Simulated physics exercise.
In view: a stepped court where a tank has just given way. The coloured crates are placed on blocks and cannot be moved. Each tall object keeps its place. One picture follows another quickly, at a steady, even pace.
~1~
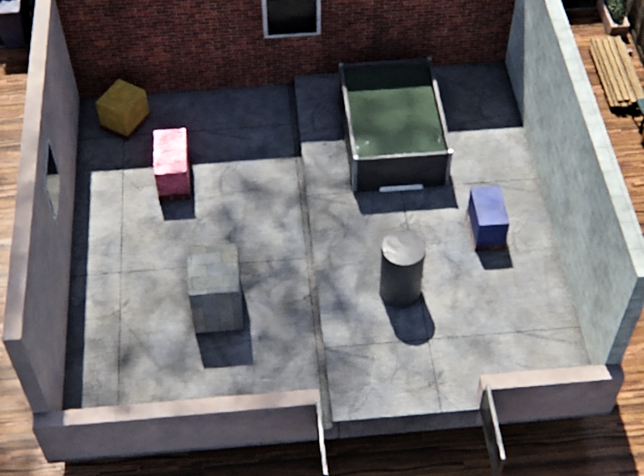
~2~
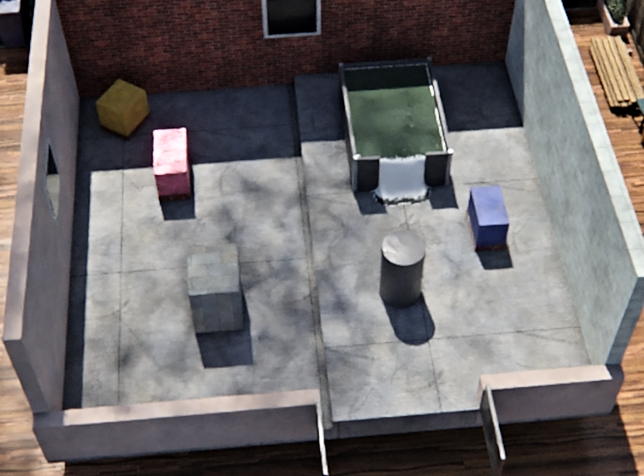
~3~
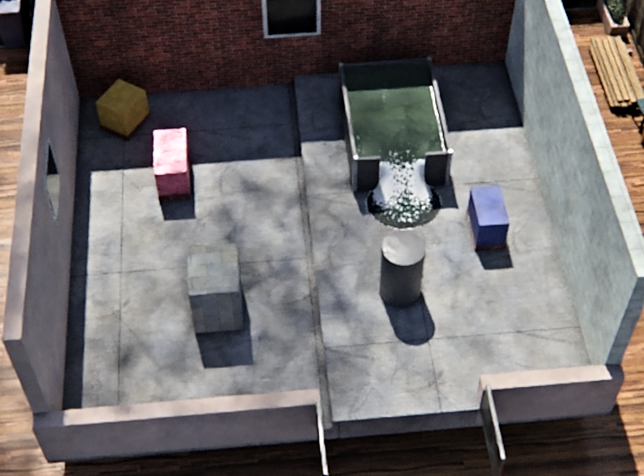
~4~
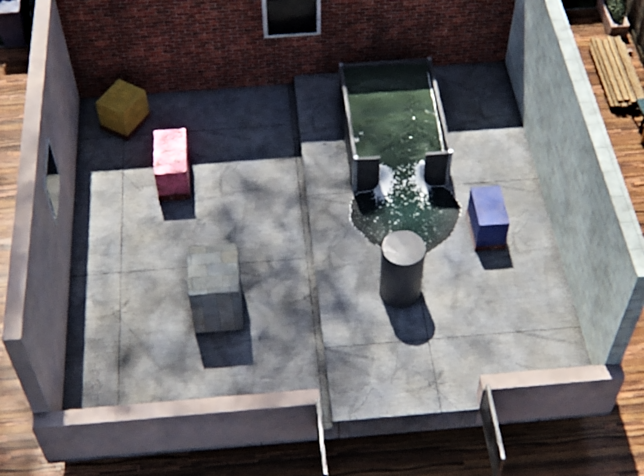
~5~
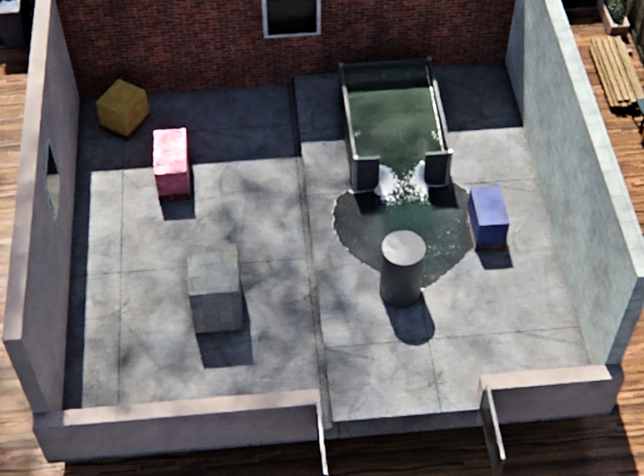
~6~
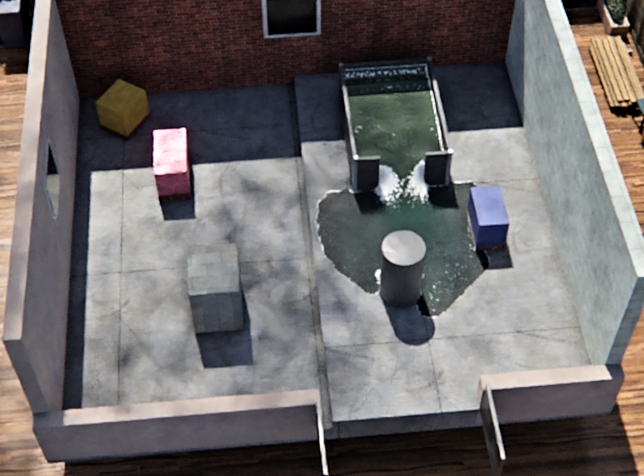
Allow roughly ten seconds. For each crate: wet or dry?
Outcome: The pink crate is protected by its plinth; the blue crate is not protected by its plinth; the yellow crate is protected by its plinth.
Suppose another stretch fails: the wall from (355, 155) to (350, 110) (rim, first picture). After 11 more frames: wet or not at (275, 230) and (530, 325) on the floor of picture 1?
Going through them in turn, the first is drenched and the second is untouched by it.
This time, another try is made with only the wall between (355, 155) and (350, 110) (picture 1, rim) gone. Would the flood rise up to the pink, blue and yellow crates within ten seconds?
Result: Pink crate gets overtopped, blue crate is left untouched, yellow crate gets overtopped.
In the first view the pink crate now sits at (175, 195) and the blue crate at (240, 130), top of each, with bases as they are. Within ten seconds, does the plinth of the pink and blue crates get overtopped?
The pink crate stays untouched, the blue crate stays untouched.
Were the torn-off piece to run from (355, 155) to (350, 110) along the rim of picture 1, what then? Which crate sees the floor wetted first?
Answer: The pink one.
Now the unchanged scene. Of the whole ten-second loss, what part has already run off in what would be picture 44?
Estimated share: Close to 60 %.
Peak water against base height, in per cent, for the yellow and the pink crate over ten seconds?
I'd say 30 per cent for the first one and 30 per cent for the second.
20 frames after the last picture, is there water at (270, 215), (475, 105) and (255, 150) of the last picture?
Going through them in order, I'd call them clear, clear and clear.
A moment on, water covers 20 % of the floor; the pink crate not reached, the blue crate water round its plinth, the yellow crate not reached.
Next, water covers 30 % of the floor; the pink crate not reached, the blue crate water round its plinth, the yellow crate not reached.
Then, water covers 35 % of the floor; the pink crate not reached, the blue crate water round its plinth, the yellow crate not reached.
Later, water covers 60 % of the floor; the pink crate not reached, the blue crate water round its plinth, the yellow crate not reached.
In the end, water covers 80 % of the floor; the pink crate stayed above the water, the blue crate was topped, the yellow crate stayed above the water.
